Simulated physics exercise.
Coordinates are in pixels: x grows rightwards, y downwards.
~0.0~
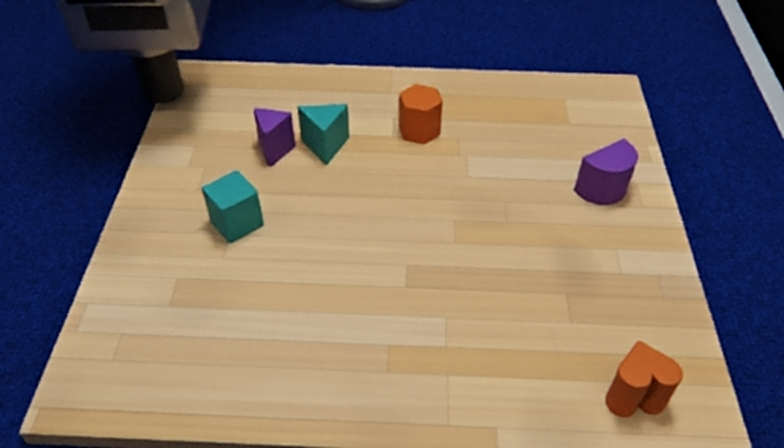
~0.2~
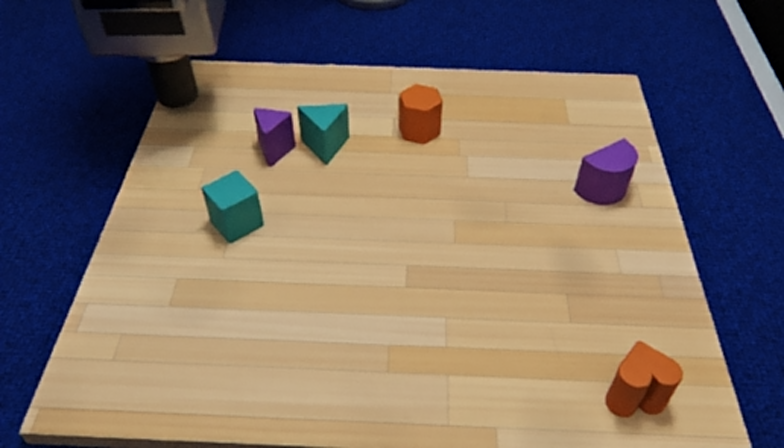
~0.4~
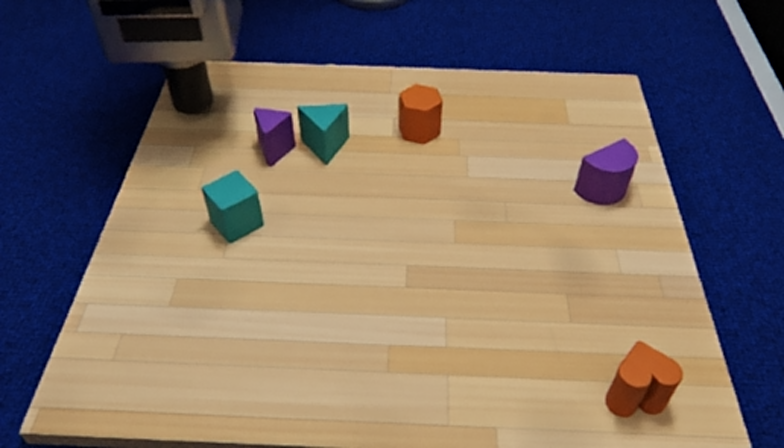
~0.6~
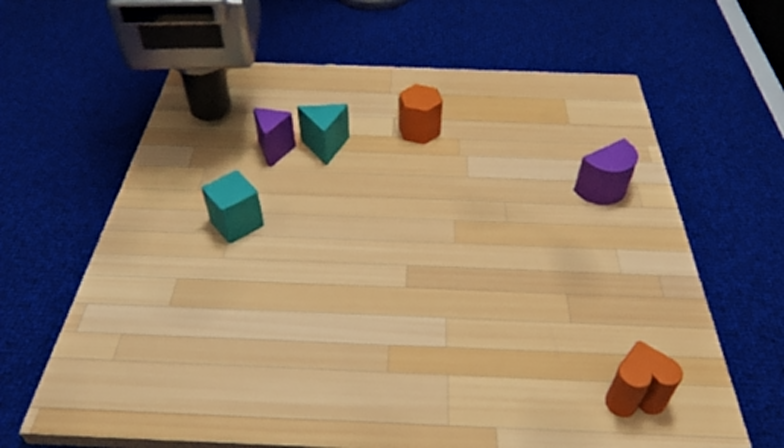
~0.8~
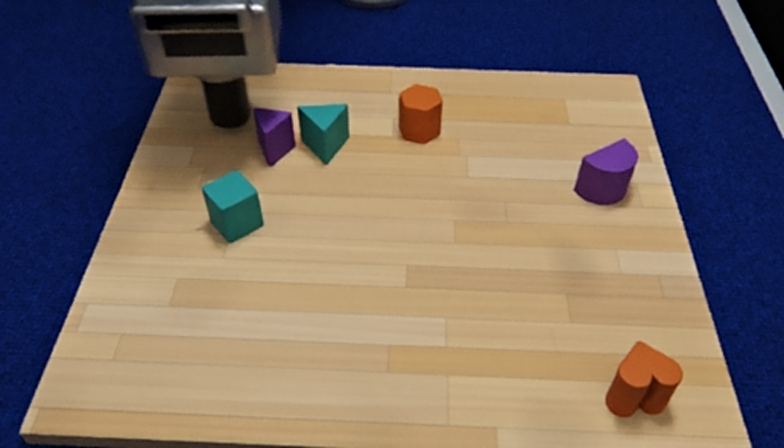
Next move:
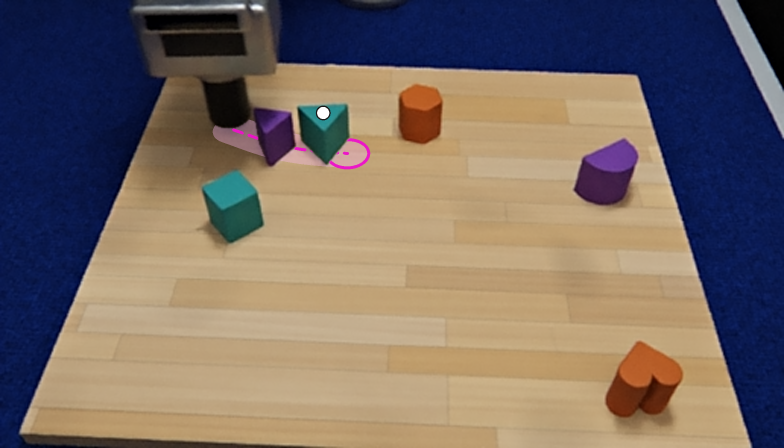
Robot arm with a dark stick moving slightly right toward a purple triangle on a wooden board, the scattered blocks staying still.
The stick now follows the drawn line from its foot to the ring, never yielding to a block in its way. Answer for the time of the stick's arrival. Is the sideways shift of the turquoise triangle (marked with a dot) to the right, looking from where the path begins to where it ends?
Going by the path, no.
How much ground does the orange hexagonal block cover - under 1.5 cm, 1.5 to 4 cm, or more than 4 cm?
The best fit is under 1.5 cm.
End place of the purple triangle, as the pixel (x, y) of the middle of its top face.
Around pixel (319, 141).
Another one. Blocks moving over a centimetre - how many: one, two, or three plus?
Looking at the path, I think two of the blocks end up more than 1 cm away.
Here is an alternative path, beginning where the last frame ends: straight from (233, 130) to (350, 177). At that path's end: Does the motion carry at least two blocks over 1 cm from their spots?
Yes, I think so.
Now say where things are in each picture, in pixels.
The first frame shows stick's lower end at (164, 92); purple triangle at (270, 117); turquoise triangle at (323, 113); orange hexagonal block at (421, 97).
The second frame shows stick at (178, 97); blocks still.
The third frame shows stick at (194, 103); blocks still.
The fourth frame shows stick at (211, 110); blocks still.
The fifth frame shows stick at (231, 117); purple triangle at (270, 117); turquoise triangle at (323, 113); orange hexagonal block at (421, 97).
Drawn move, from (233, 130) via (287, 147), ending at (348, 154); the dot is on the turquoise triangle.
On the path given first. One third of the way, stick at (267, 129); purple triangle at (291, 129), turned 15° clockwise.
Two thirds of the way, stick at (307, 137); purple triangle at (309, 140), turned 80° clockwise; turquoise triangle at (342, 114), turned 25° clockwise.
At the end, stick at (347, 141); purple triangle at (319, 141), turned 120° clockwise; turquoise triangle at (383, 115), turned 20° clockwise; orange hexagonal block still.
